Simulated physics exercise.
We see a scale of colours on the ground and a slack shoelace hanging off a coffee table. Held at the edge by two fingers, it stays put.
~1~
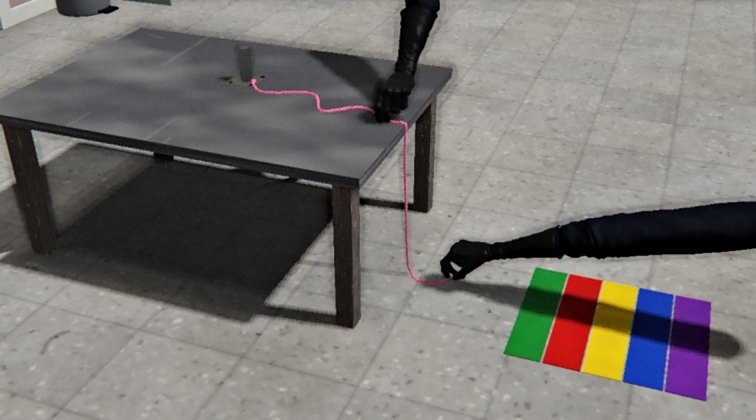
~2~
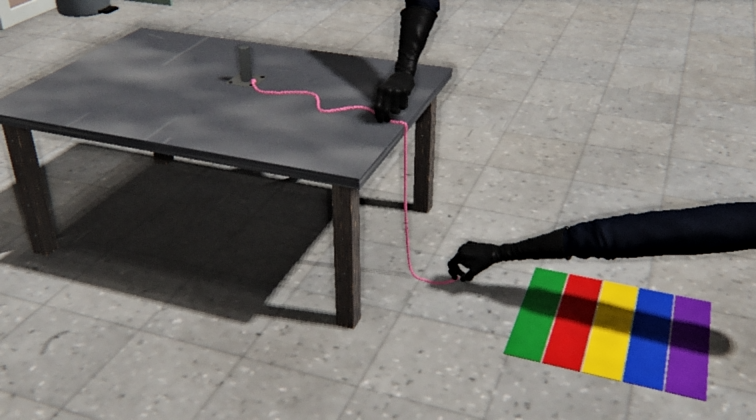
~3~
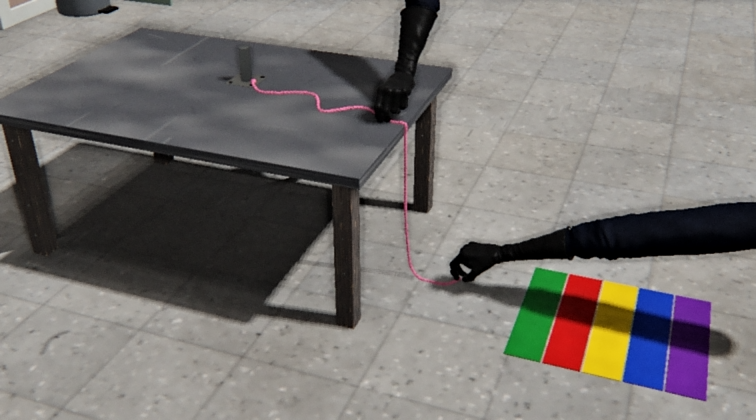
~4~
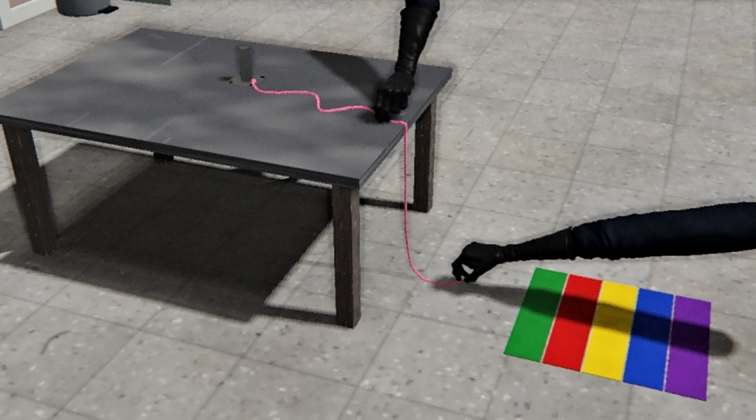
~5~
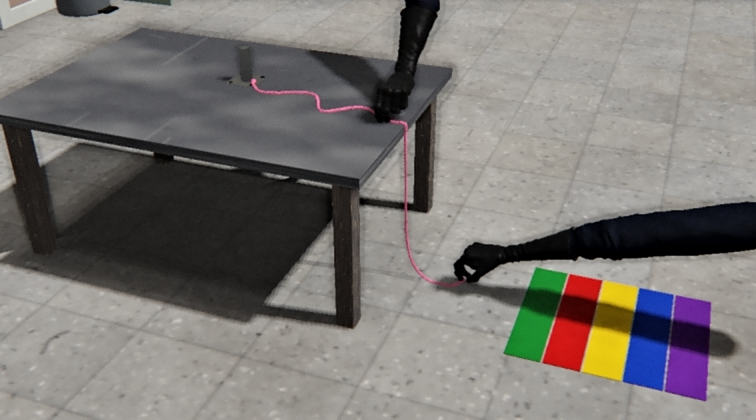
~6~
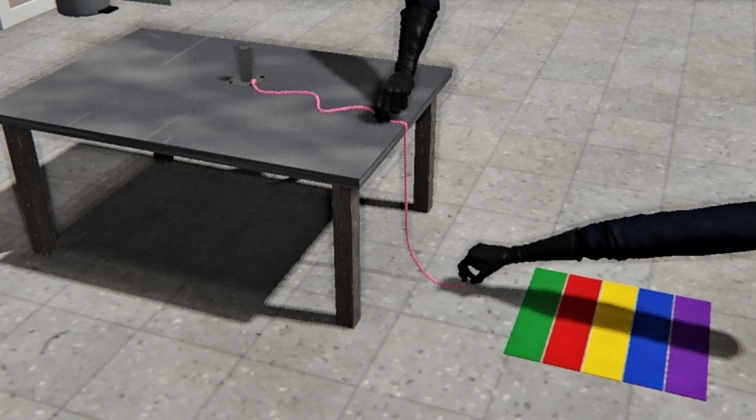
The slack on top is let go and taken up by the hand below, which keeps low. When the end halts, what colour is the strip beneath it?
Yellow.
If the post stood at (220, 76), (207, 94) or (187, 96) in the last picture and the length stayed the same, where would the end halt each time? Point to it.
First close to (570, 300), next close to (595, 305), last close to (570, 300).
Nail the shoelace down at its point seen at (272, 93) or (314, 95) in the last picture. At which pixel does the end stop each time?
Try one gives (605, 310); try two gives (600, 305).
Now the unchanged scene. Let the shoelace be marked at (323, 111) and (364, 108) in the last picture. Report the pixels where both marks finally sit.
End points: Roughly (361, 107); roughly (398, 117).
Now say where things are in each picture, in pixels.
End (451, 276); green (527, 340); red (566, 349); yellow (605, 358); blue (646, 367); purple (687, 376), in the first frame.
End (458, 278); shoelace through (260, 91) (318, 101) (364, 108) (405, 139) (405, 203) (409, 265), in the second frame.
End (461, 278), in the third frame.
End (463, 279); shoelace through (260, 91) (318, 101) (364, 108) (405, 139) (406, 203) (412, 266), in the fourth frame.
End (465, 279), in the fifth frame.
End (469, 280); shoelace through (260, 91) (318, 101) (364, 108) (405, 139) (406, 203) (419, 266), in the sixth frame.
Early on, end near (554, 298); over green.
Midway, end near (593, 306); over red.
At the end of the slack, end near (616, 311); over yellow. It gets as far as the yellow strip.
